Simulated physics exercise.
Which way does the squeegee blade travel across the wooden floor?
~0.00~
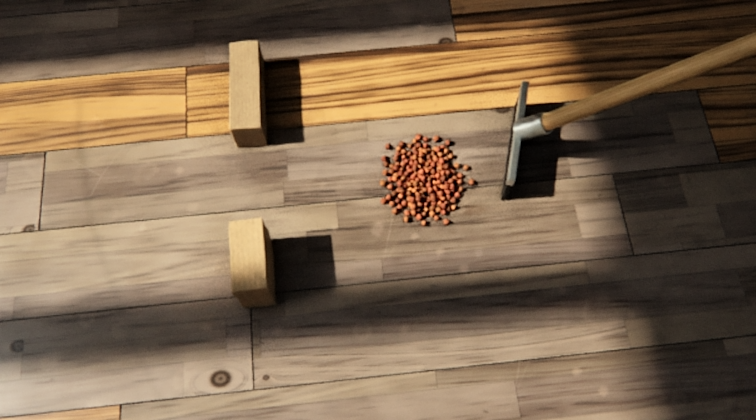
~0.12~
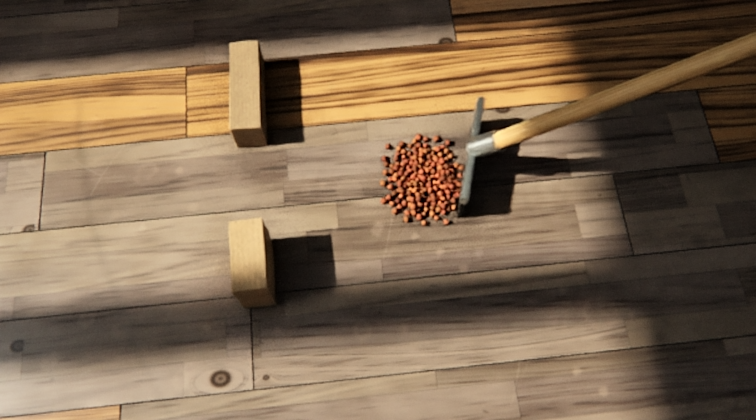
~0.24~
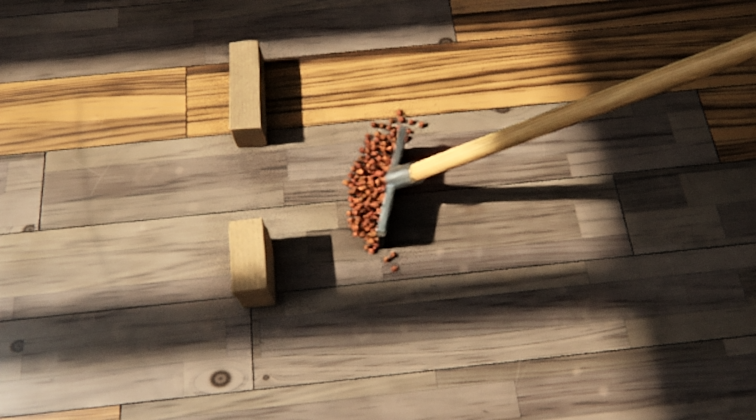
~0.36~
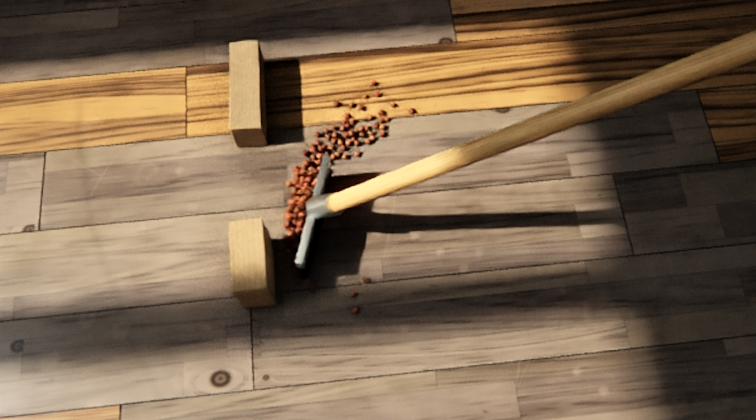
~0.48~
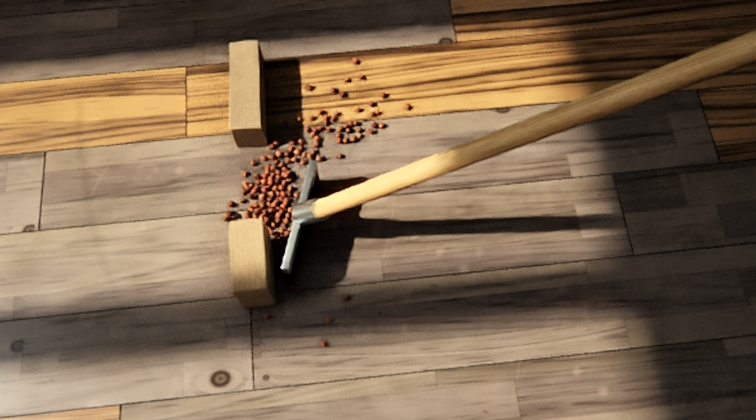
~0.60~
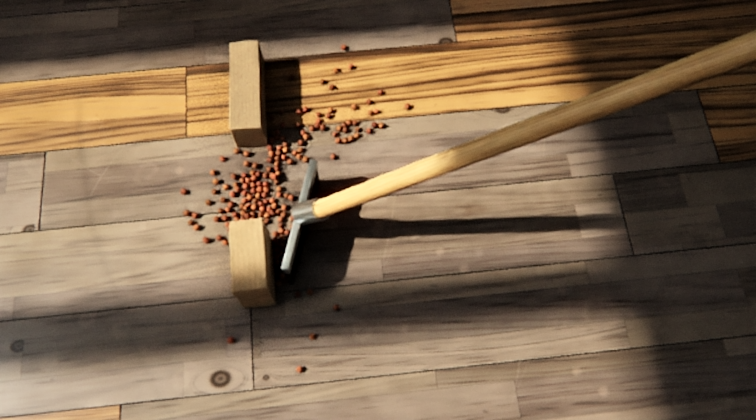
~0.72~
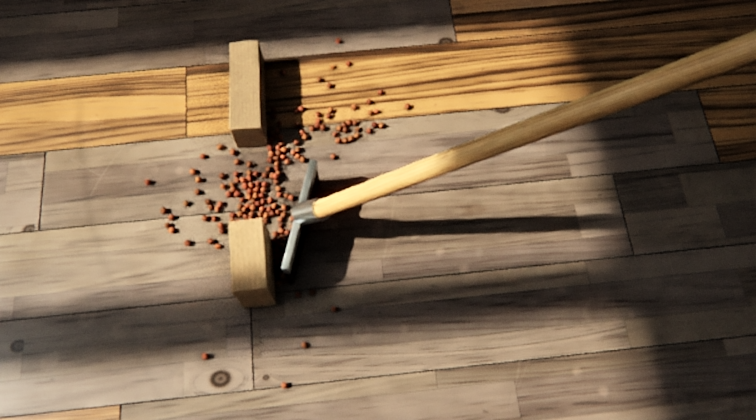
The blade travels to the left, toward the two blocks, before it comes to a stop.
